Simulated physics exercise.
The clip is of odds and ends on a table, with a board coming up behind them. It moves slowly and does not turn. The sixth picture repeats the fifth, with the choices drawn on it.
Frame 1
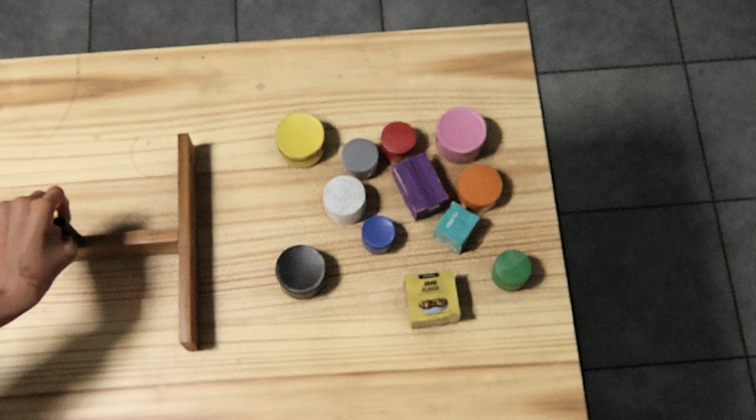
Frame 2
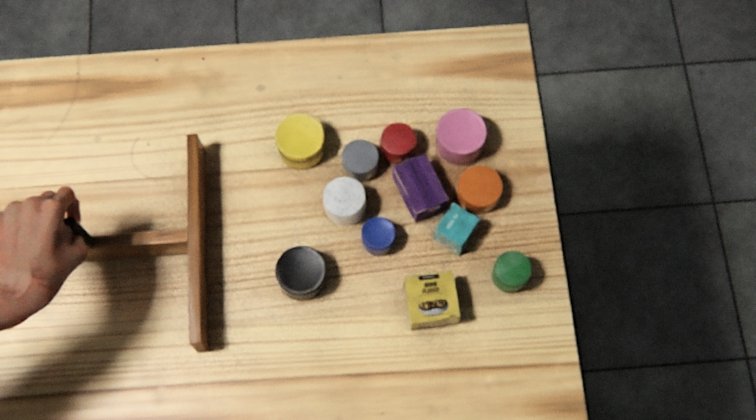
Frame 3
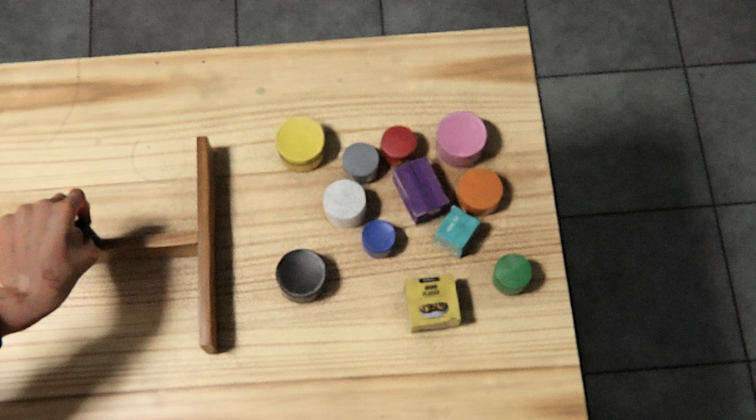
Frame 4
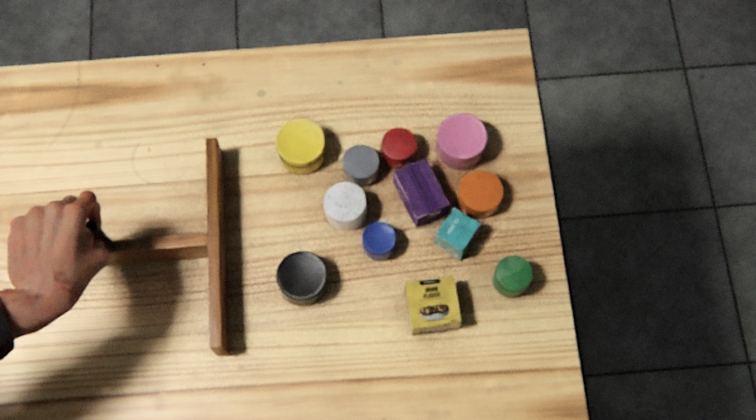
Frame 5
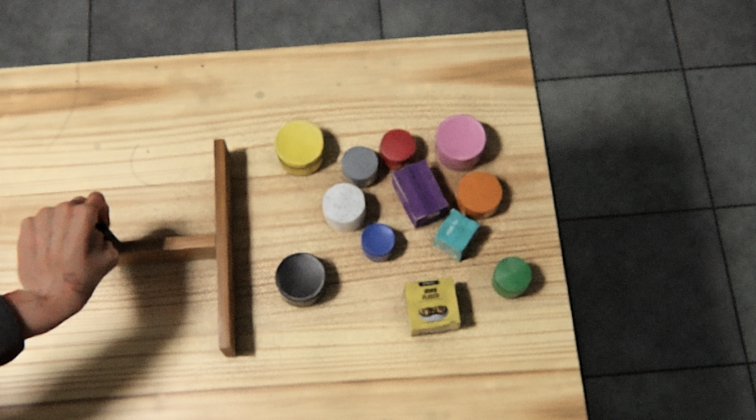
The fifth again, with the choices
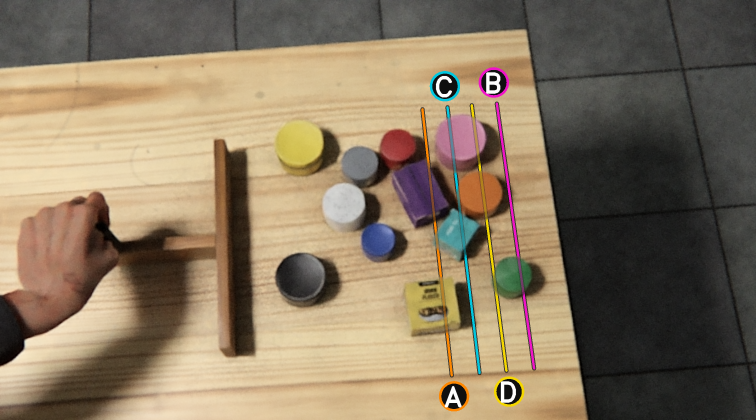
On a wooden table, a hand slowly slid a wooden board on a handle a short way right, toward a cluster of colourful round pots and small boxes, which stayed where they were, still untouched.
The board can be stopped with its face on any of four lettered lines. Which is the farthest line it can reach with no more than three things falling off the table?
At D, and not beyond.
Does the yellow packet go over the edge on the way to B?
By then, no.
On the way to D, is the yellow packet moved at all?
Yes.
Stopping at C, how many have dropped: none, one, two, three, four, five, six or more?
One.
On the marked copy, A at (436, 235); B at (514, 229); C at (463, 233); D at (488, 231).
Following D. Soon after the start, board (317, 232); yellow jar (343, 144); grey pot (375, 173).
Later, board (414, 224); orange pot (515, 191); pink jar (495, 142).
In the end, board (487, 218); orange pot over the edge; green tin (563, 283); one fallen.
As for the rest, A is within the limit but short; B drops five; C is within the limit but short.
